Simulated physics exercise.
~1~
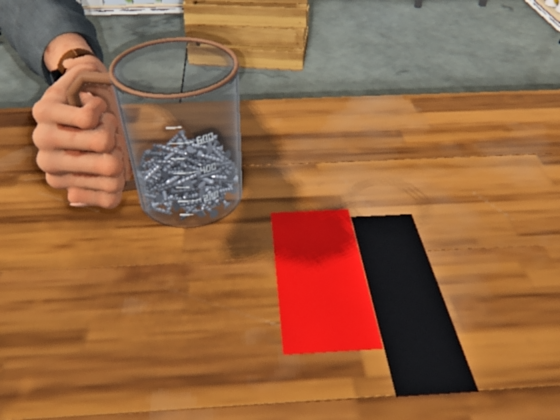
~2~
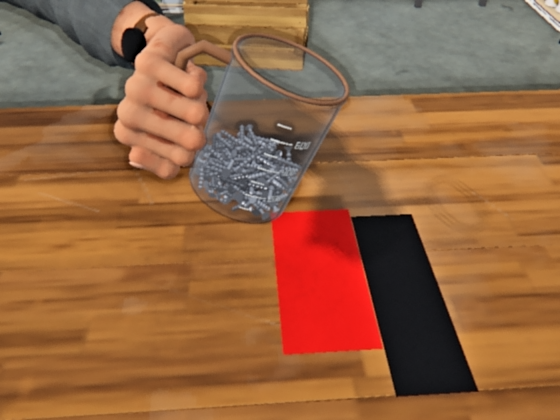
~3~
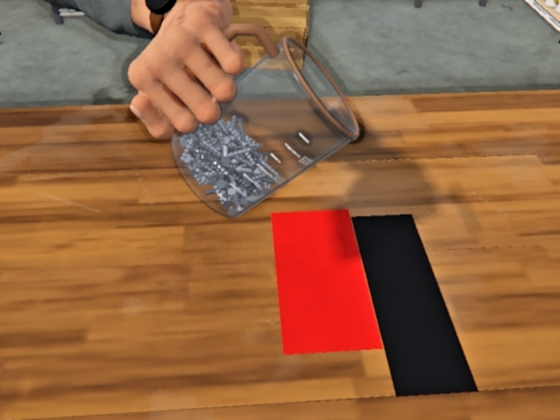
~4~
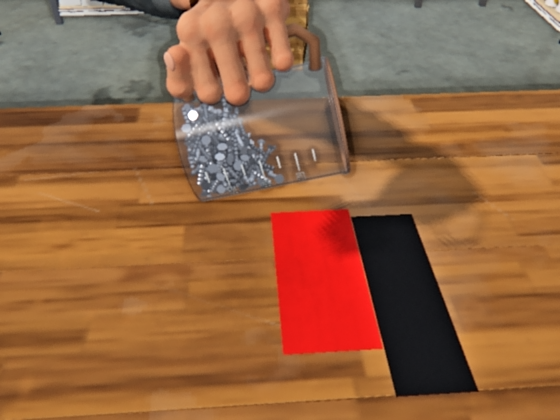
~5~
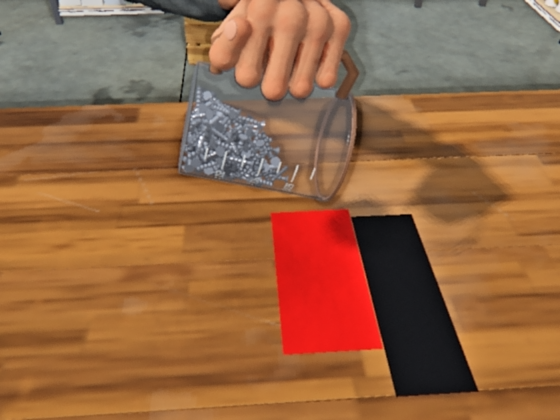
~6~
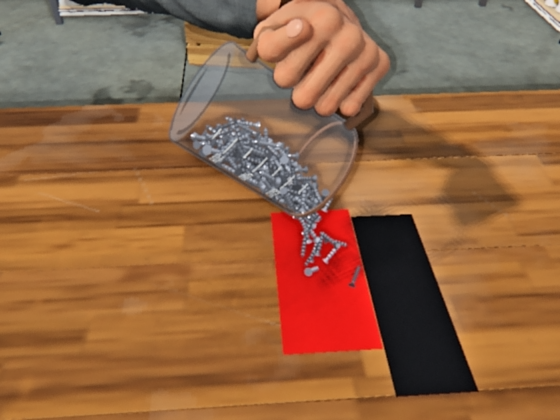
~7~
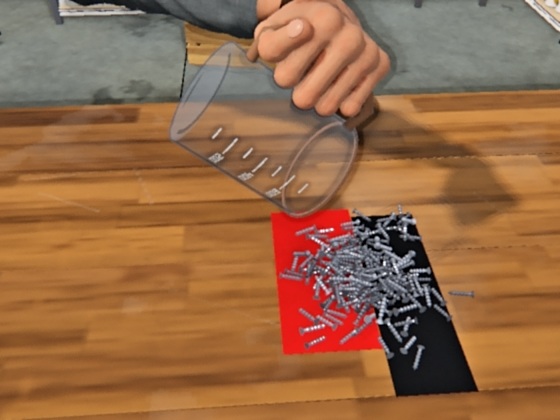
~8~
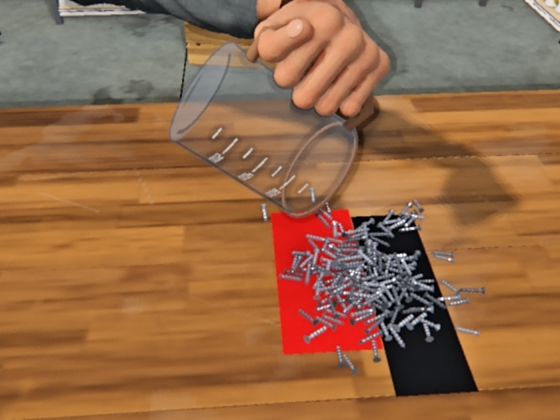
The clip opens with a hand holding a clear jug of steel screws upright over a wooden table, beside a red mat and a black mat lying side by side. The hand moves the jug to the right and tips it steadily until it lies on its side, the screws still inside. As its mouth dips lower, screws begin to slide out onto the red mat. The rest pour out quickly, spreading in a heap across both mats. At the end, the hand holds the tilted jug still, with a few screws visible inside and some scattered on the bare wood.
